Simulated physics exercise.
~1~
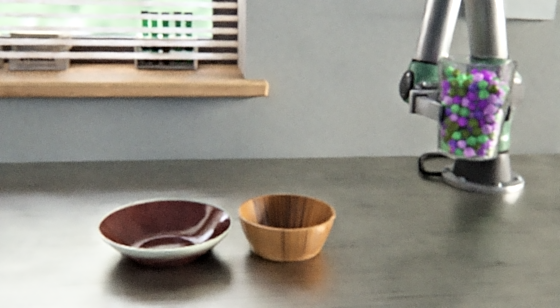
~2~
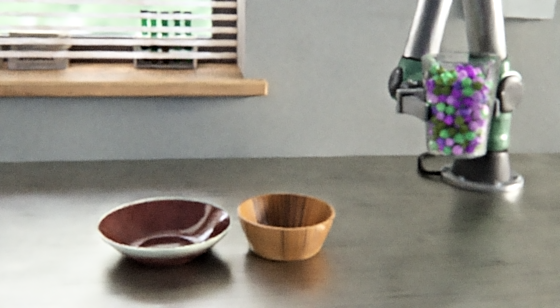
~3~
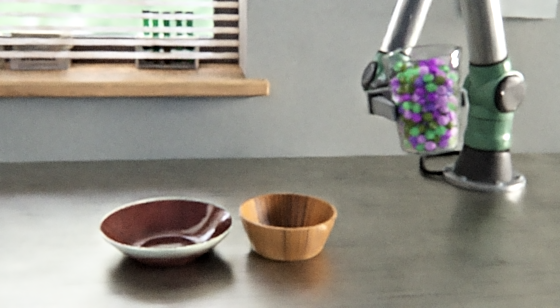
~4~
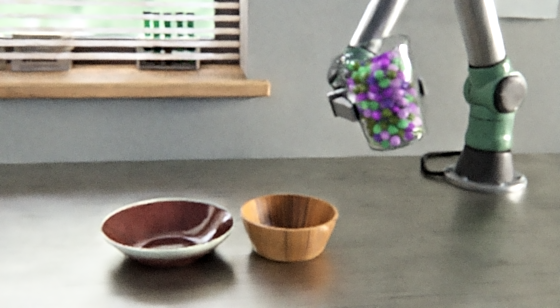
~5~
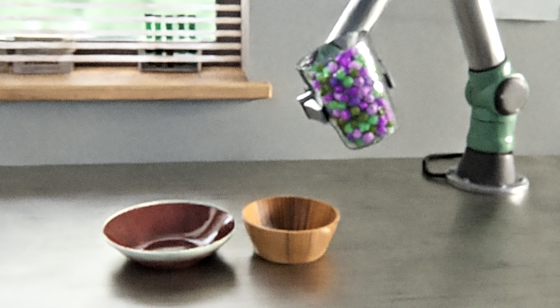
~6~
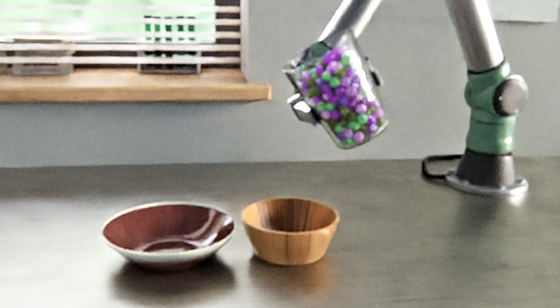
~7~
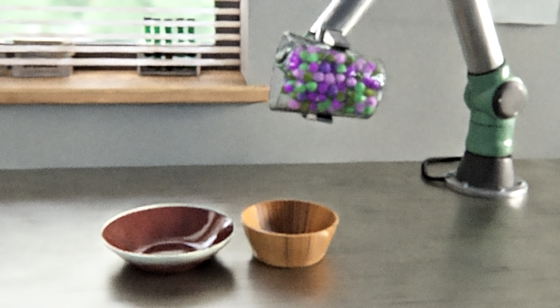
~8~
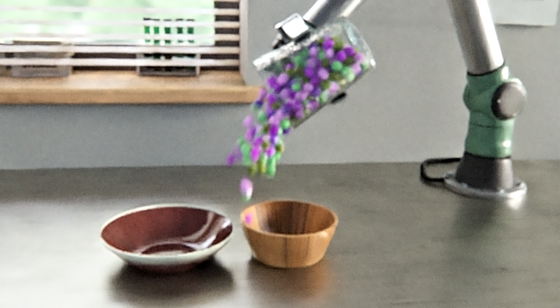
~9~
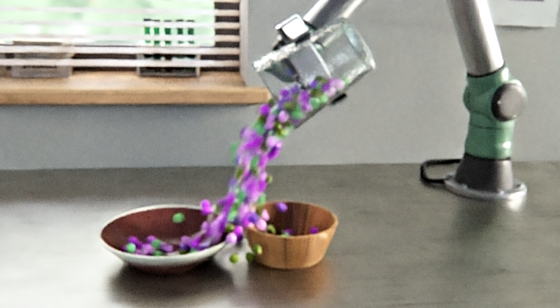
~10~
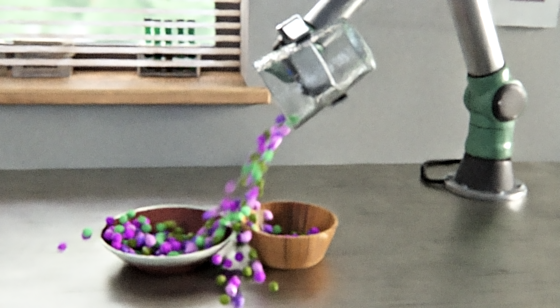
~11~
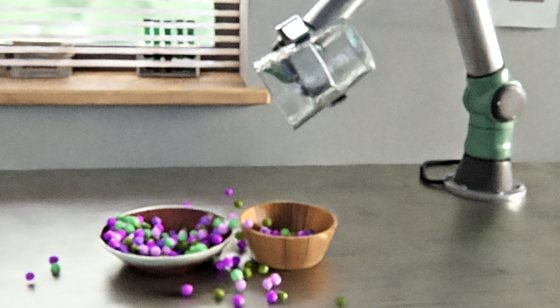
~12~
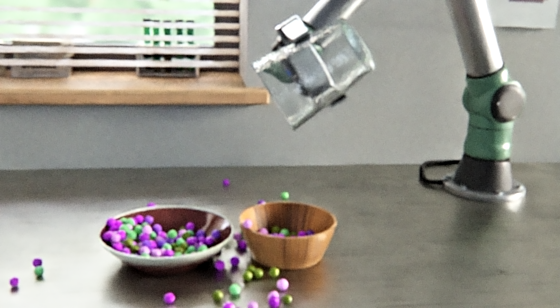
The clip shows a robot arm carrying a clear cup of purple and green balls leftward, then tipping it over a dark red bowl and a wooden bowl; most land in the red bowl, some in the wooden one, and others scatter on the table.
